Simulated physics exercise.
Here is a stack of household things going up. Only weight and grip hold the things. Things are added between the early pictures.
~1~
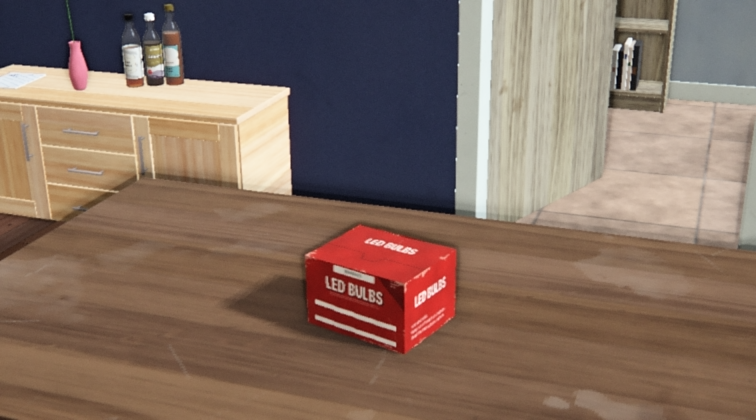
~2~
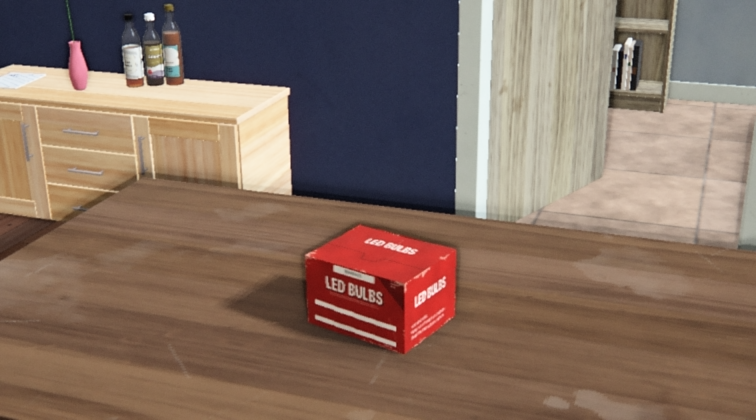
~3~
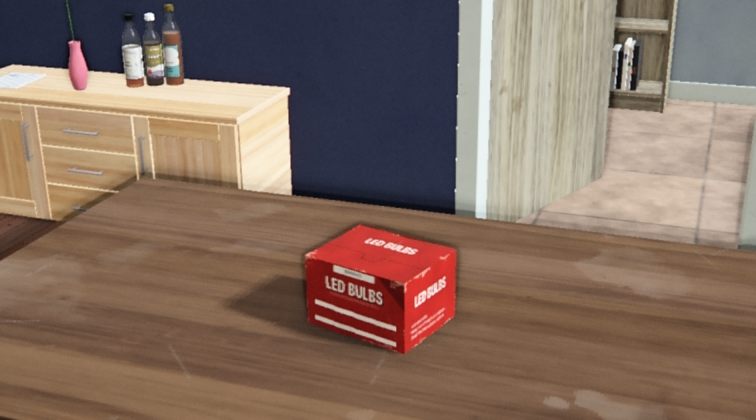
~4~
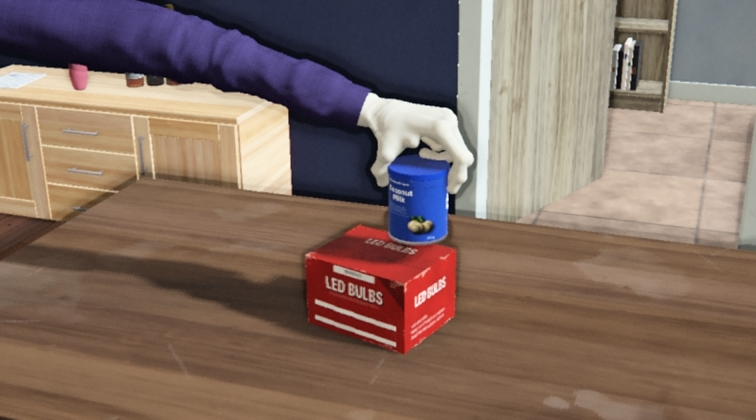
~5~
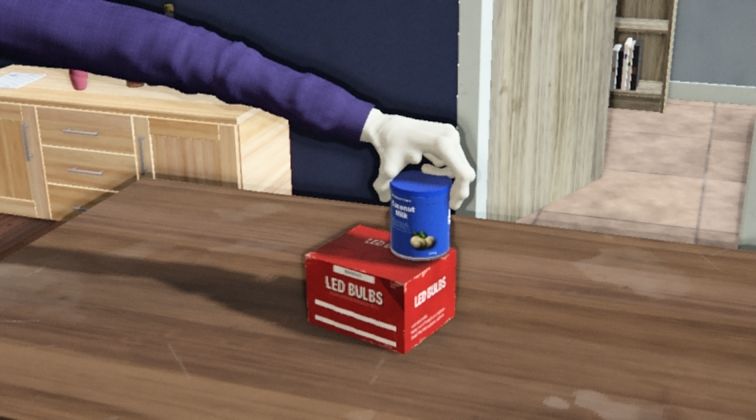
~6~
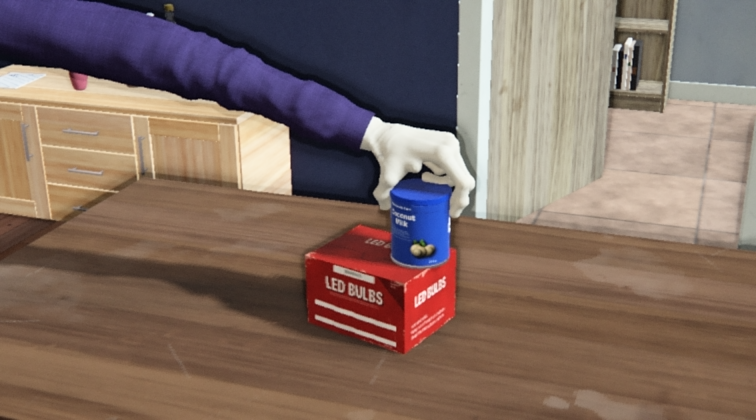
Blue can being lowered by a white-gloved hand in a purple sleeve onto a red LED bulbs box on a wooden table.
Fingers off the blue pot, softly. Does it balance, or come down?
Here the pile stays up.
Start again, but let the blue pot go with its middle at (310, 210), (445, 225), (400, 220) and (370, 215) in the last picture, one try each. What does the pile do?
First, it comes apart; second, it gives way; third, it stays up; fourth, it keeps its balance.
Then, 0.50 s past the last view, nothing moves.
Then, 1.30 s past the last view, blue pot resting near (420, 223).
Finally, both still in place. Final places as the last picture's camera would see them, blue pot near (421, 223). The pile holds.
